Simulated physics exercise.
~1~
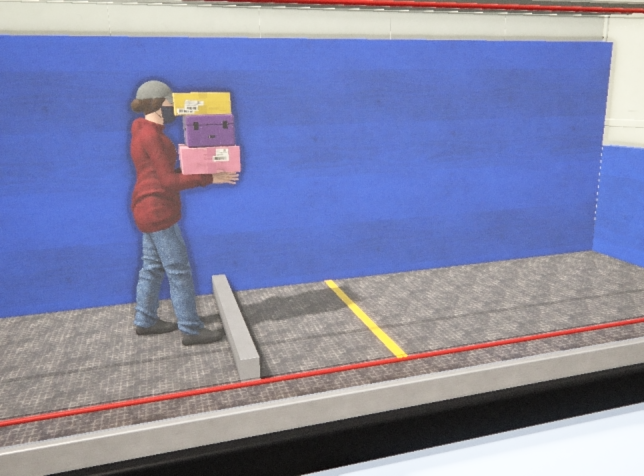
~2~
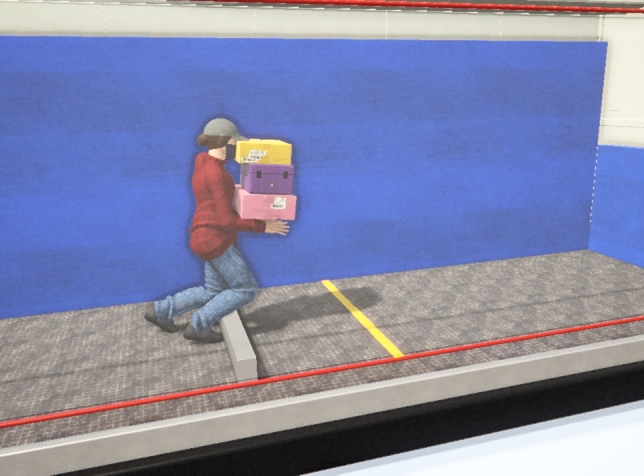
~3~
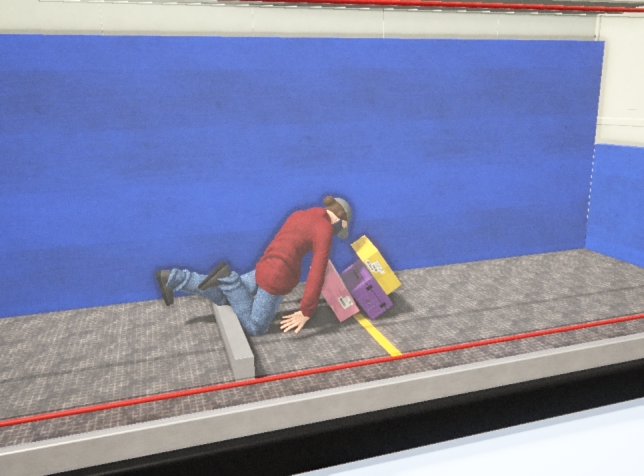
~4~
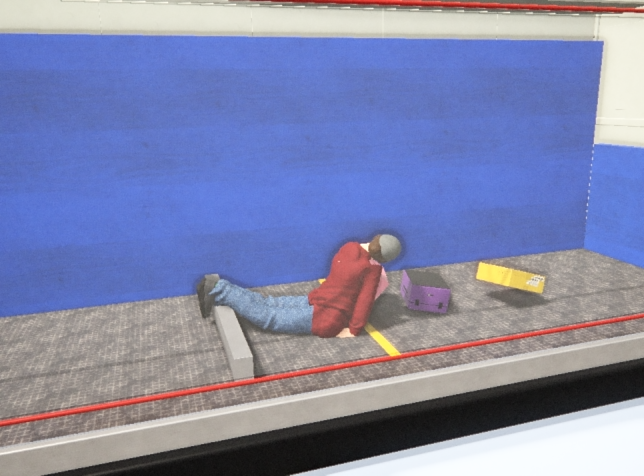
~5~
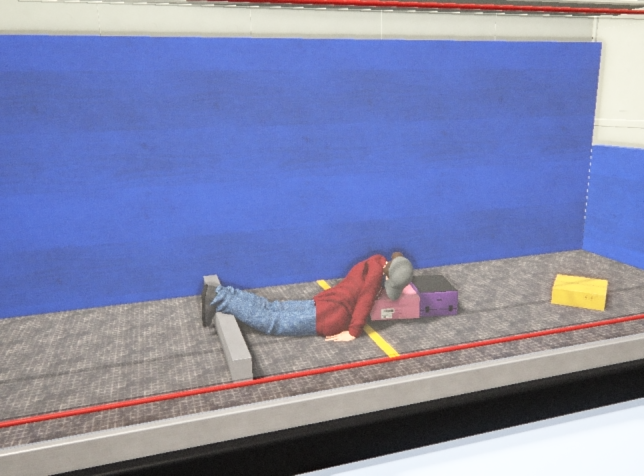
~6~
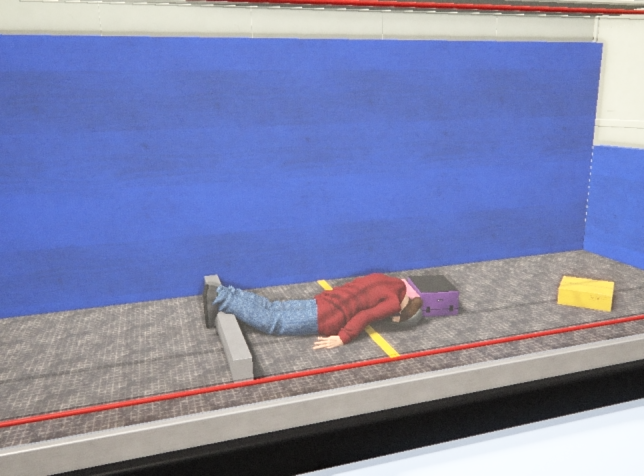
On a grey carpeted floor, a person trips over a low rail, spilling three stacked boxes.
